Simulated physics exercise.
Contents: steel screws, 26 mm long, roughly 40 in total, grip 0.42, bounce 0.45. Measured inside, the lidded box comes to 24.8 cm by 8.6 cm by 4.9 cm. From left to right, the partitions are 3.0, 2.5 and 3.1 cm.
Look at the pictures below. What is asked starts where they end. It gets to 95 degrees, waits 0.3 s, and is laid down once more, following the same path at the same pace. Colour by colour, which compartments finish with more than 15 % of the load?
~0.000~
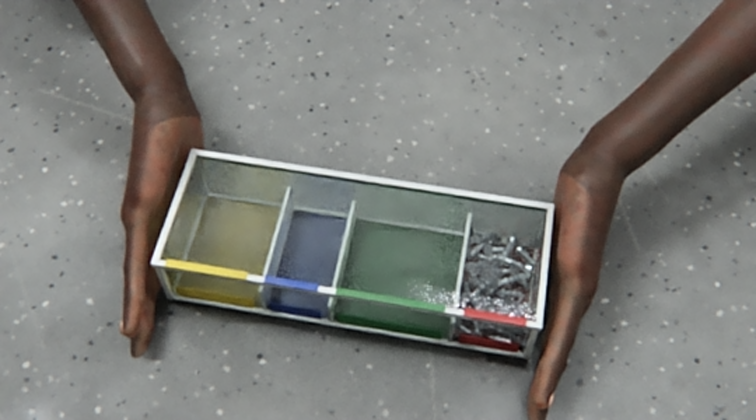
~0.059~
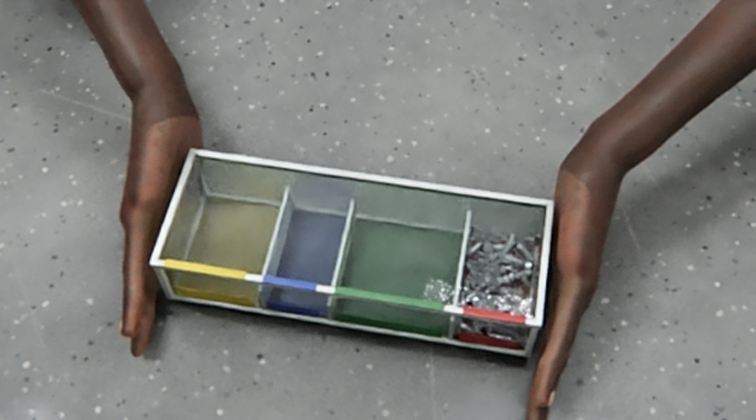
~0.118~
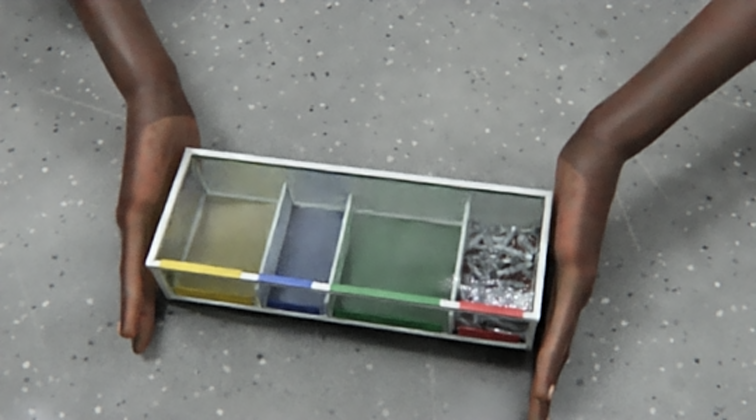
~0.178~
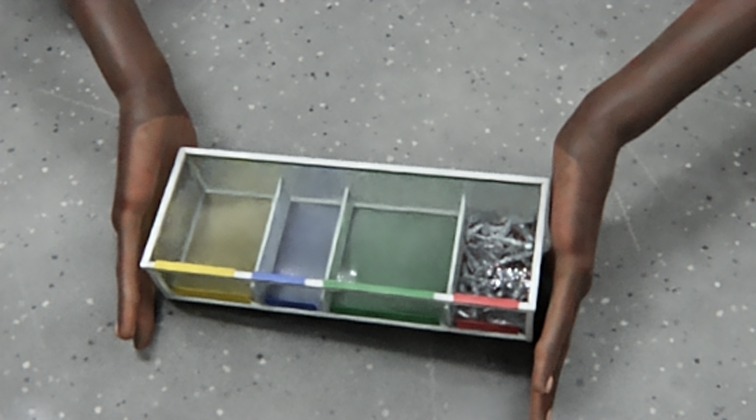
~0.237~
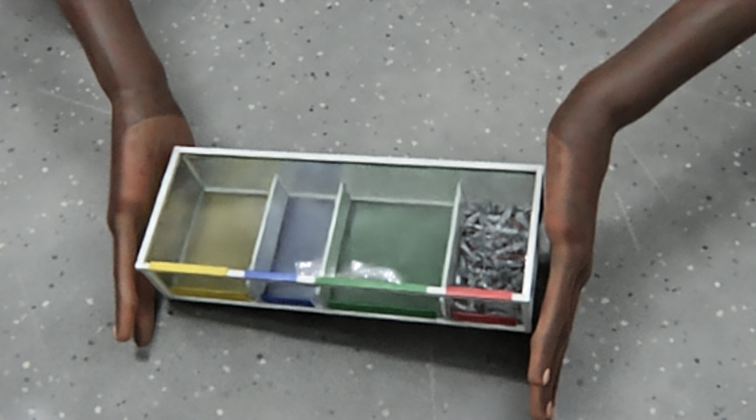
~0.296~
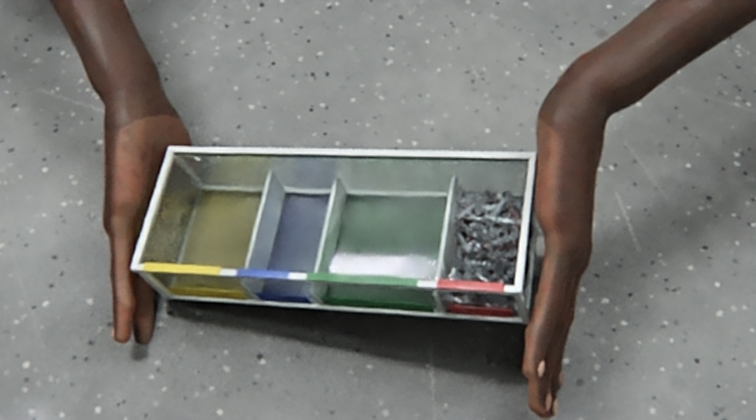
Red compartment: Yes, blue compartment: No, green compartment: No, yellow compartment: Yes.
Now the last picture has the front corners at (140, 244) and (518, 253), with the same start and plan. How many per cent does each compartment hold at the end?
You'd see red at 55 percent, blue at 0, green at 10 and yellow at 40 percent.
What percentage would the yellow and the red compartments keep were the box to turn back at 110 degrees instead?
With that change, yellow ends at 75 percent while red ends at 15 percent.
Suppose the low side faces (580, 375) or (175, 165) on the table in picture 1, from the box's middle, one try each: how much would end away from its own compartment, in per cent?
Around 0 % for the first direction, around 50 % for the second.
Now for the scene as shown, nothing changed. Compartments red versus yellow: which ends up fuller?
Red.
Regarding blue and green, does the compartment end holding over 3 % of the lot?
With blue that fails, while with green that holds.
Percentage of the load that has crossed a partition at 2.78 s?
Share: Approx. 35 %.
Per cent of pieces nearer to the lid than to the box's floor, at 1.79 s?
50 %.
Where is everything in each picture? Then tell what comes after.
The first frame shows box tilt 0 degrees, front corners at (159, 261) and (535, 323); red 100 %.
The second frame shows box tilt 1 degrees, front corners at (158, 261) and (535, 321).
The third frame shows box tilt 4 degrees, front corners at (154, 262) and (533, 314), lowest corner left front.
The fourth frame shows box tilt 7 degrees, front corners at (149, 263) and (529, 305), lowest corner left front.
The fifth frame shows box tilt 11 degrees, front corners at (144, 264) and (523, 296), lowest corner left front.
The sixth frame shows box tilt 15 degrees, front corners at (139, 266) and (515, 287), lowest corner left front; red 100 %. Its pace works out near 60 degrees a second.
After 1.79 s, tilt 95 degrees; red 70 %, blue 5 %, green 10 %, yellow 10 %.
After 2.78 s, tilt 48 degrees; red 65 %, green 10 %, yellow 30 %.
Then, at 3.76 s, tilt 0 degrees; red 65 %, green 10 %, yellow 30 %.
By 4.5 s all is still; red 65 %, blue 0 %, green 10 %, yellow 30 %.
